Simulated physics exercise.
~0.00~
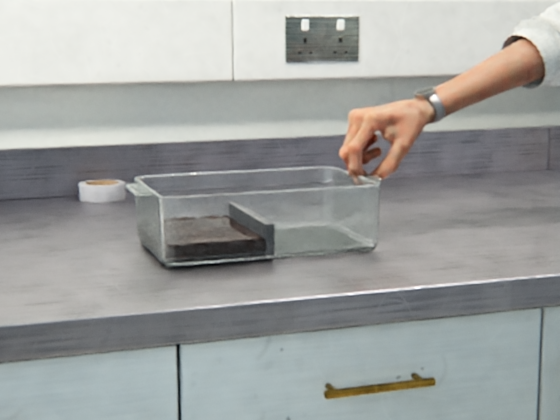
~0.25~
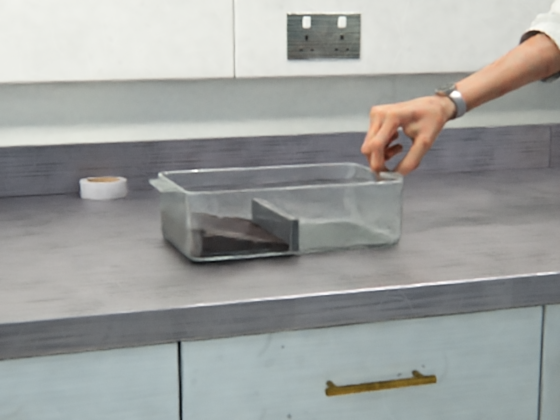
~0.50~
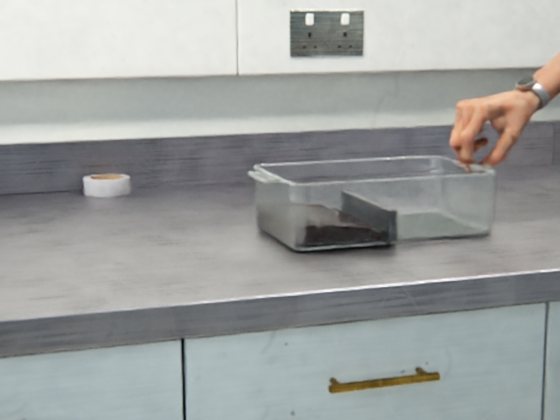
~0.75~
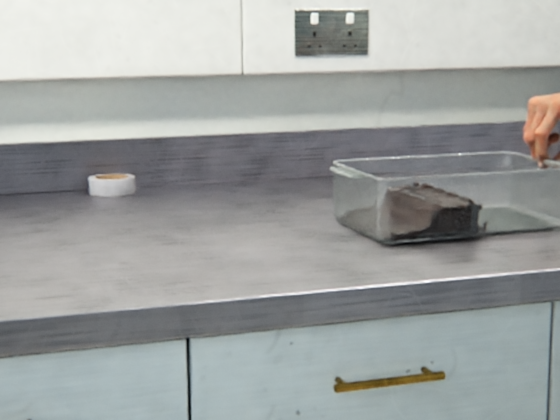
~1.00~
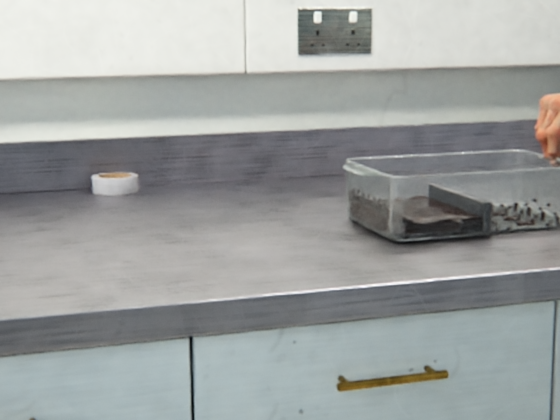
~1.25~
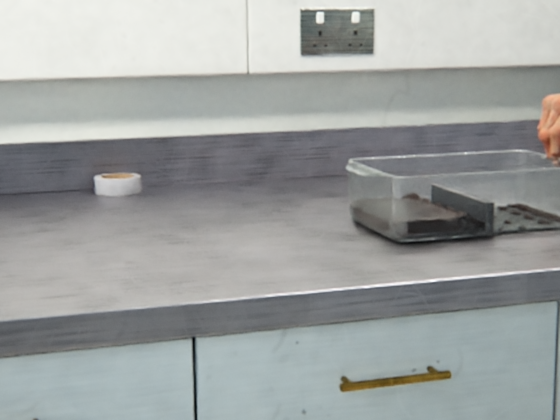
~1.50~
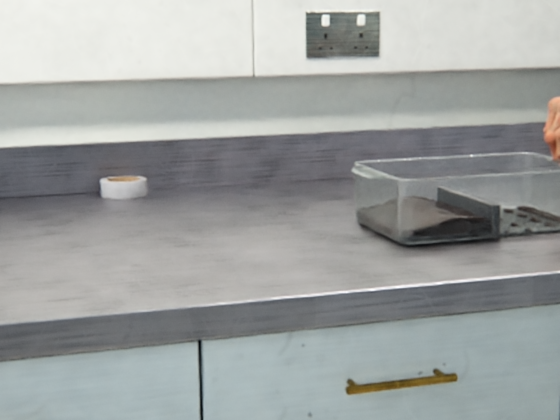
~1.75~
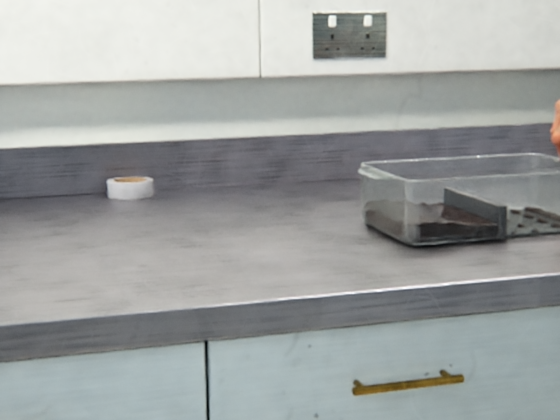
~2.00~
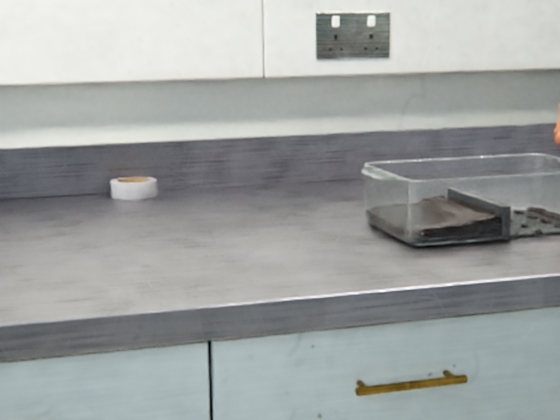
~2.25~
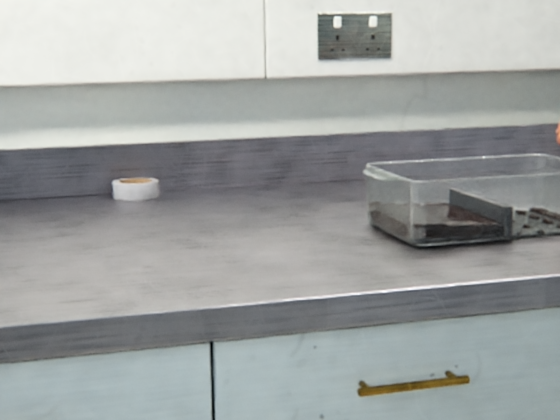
A clear tub is pulled right by a hand, and some dark coffee crosses its divider.
